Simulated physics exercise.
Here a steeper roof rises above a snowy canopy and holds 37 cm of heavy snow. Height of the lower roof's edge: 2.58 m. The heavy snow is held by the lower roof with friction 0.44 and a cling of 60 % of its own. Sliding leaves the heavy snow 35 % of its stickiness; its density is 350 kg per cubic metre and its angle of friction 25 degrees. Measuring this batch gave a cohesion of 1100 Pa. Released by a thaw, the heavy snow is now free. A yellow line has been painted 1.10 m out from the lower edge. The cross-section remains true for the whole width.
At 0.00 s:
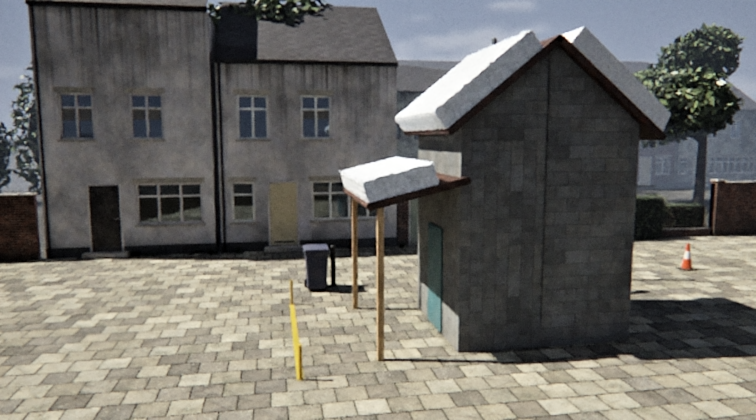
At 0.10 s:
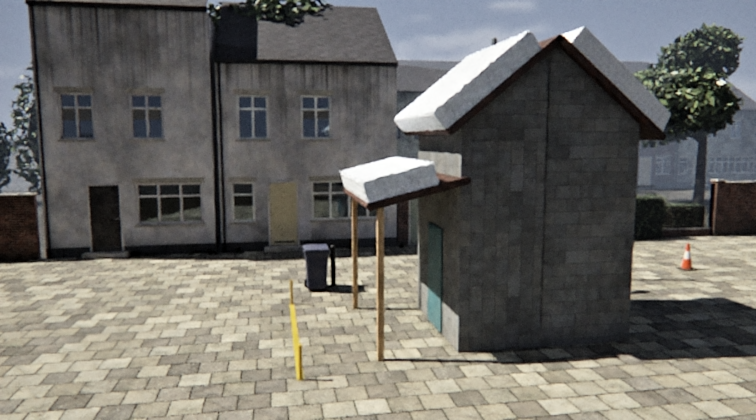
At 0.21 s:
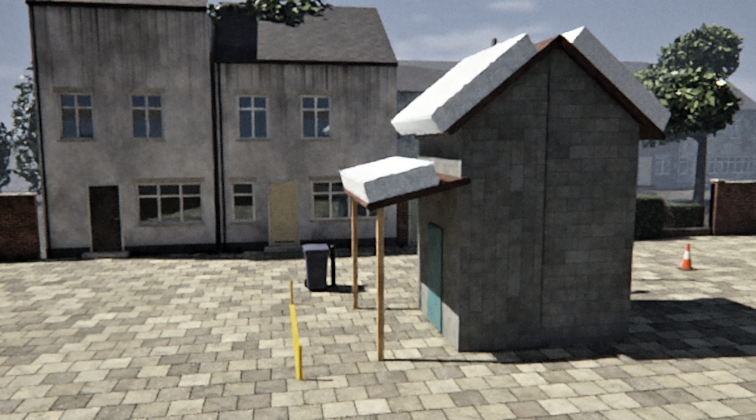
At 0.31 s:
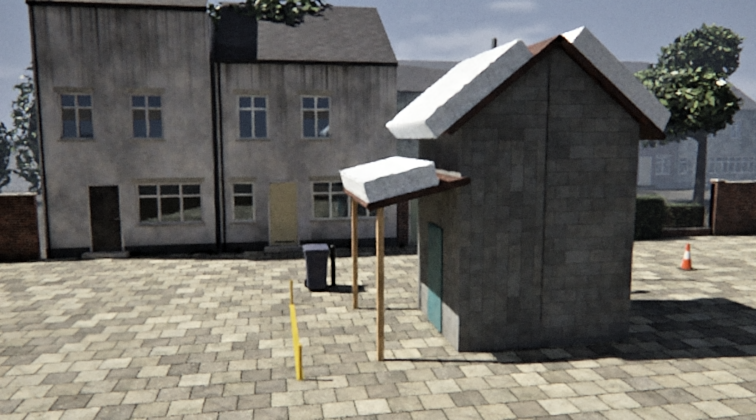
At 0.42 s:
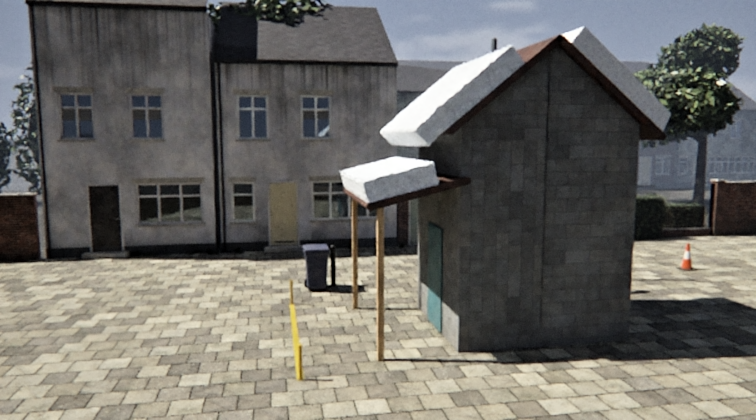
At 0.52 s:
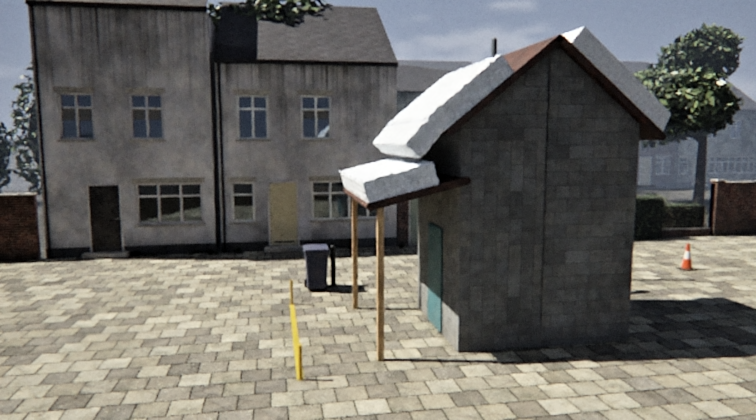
A small grey block building with snow on its roof, the left upper slab sliding down the slope towards the snow-covered lower roof.
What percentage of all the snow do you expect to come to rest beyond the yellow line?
Roughly 40 % of it.
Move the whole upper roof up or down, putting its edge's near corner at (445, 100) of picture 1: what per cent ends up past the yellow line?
Share past the line: About 60 %.
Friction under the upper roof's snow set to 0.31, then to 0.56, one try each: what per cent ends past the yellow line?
I'd expect around 30 percent, then around 6 percent.
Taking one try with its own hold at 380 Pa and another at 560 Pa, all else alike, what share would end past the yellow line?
First try roughly 55 per cent, second try roughly 55 per cent.
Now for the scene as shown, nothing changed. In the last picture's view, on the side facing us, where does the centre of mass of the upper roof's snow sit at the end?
That point lands roughly at (283, 345).
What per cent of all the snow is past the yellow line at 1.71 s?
I'd put it at close to 30 in a hundred.
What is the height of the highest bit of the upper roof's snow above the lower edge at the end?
Roughly 0.4 m.
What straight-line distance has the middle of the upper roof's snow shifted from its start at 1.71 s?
About 4.2 m.
After 1.07 s, none is below the lower edge and 0 % is past the line.
After 1.71 s, 56 % is below the lower edge and 31 % is past the line.
After 2.36 s, 73 % is below the lower edge and 39 % is past the line.
After 3.00 s, 74 % is below the lower edge and 40 % is past the line.
After 3.40 s, 74 % is below the lower edge and 40 % is past the line.
